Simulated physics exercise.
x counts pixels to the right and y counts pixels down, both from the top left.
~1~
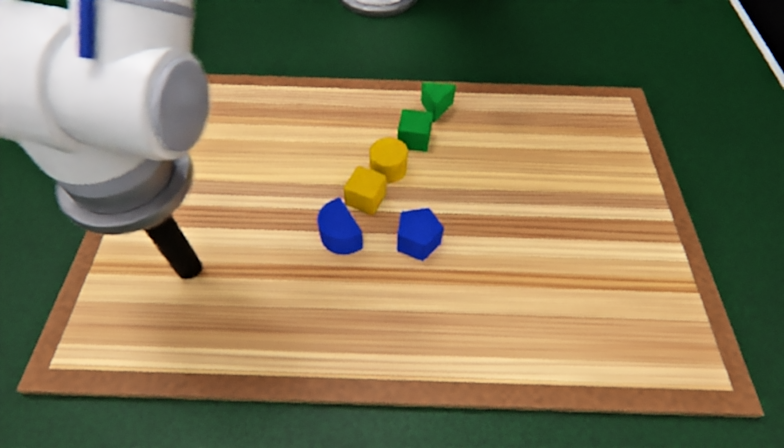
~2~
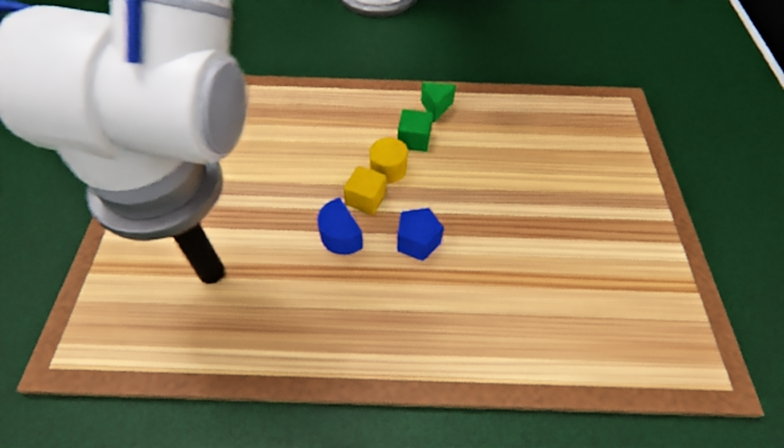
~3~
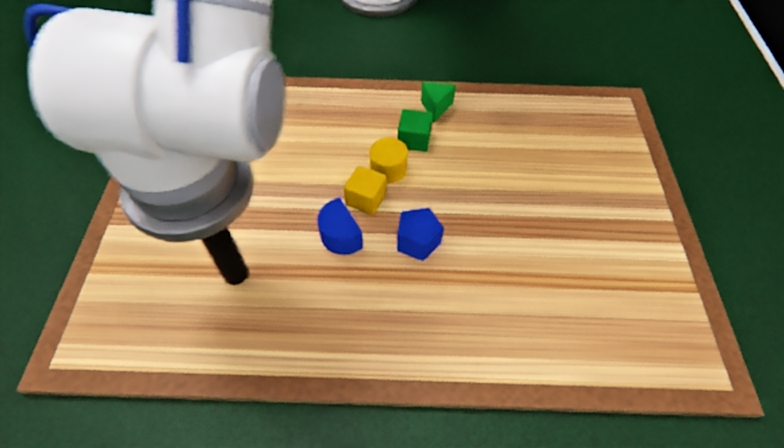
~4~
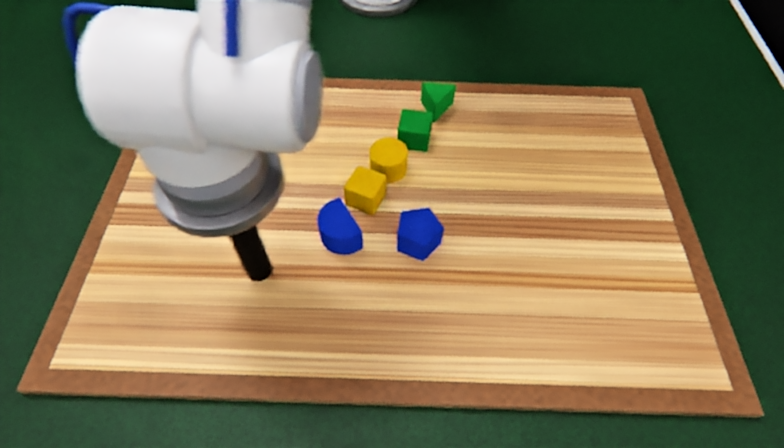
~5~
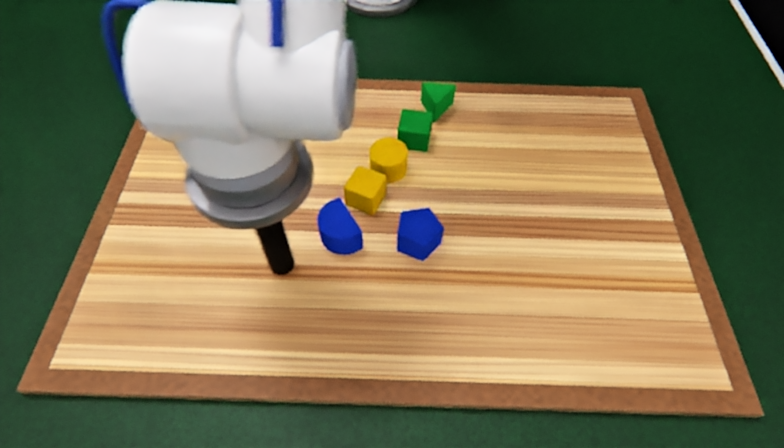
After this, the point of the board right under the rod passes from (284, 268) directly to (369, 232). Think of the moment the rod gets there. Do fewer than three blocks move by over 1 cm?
Final answer: No.
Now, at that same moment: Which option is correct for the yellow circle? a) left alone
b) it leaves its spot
b
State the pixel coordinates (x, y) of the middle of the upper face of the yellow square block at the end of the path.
It should be at (372, 166) by then.
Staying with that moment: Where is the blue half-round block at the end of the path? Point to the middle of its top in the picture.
Close to (376, 191).
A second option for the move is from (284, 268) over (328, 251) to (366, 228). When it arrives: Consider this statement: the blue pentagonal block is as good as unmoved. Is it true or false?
It is true.
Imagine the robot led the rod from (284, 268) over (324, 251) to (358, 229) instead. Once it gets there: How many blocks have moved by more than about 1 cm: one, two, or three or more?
Three or more blocks.
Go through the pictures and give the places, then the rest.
In the first picture, rod tip at (190, 269); block tops, blue half-round block at (337, 220); yellow square block at (365, 181); yellow circle at (389, 151); blue pentagonal block at (419, 225).
In the second picture, rod at (212, 273); blocks unchanged.
In the third picture, rod at (236, 274); blocks unchanged.
In the fourth picture, rod at (260, 271); blocks unchanged.
In the fifth picture, rod at (282, 264); blue half-round block at (337, 220); yellow square block at (365, 181); yellow circle at (389, 151); blue pentagonal block at (419, 225).
What follows on the original path. One third of the way, rod at (314, 252); nothing pushed yet.
Two thirds of the way, rod at (342, 240); blue half-round block at (357, 205), turned 25° anticlockwise; yellow square block at (366, 179).
At the end, rod at (368, 228); blue half-round block at (376, 191), turned 50° anticlockwise; yellow square block at (372, 166), turned 15° anticlockwise; yellow circle at (391, 141); blue pentagonal block in place.
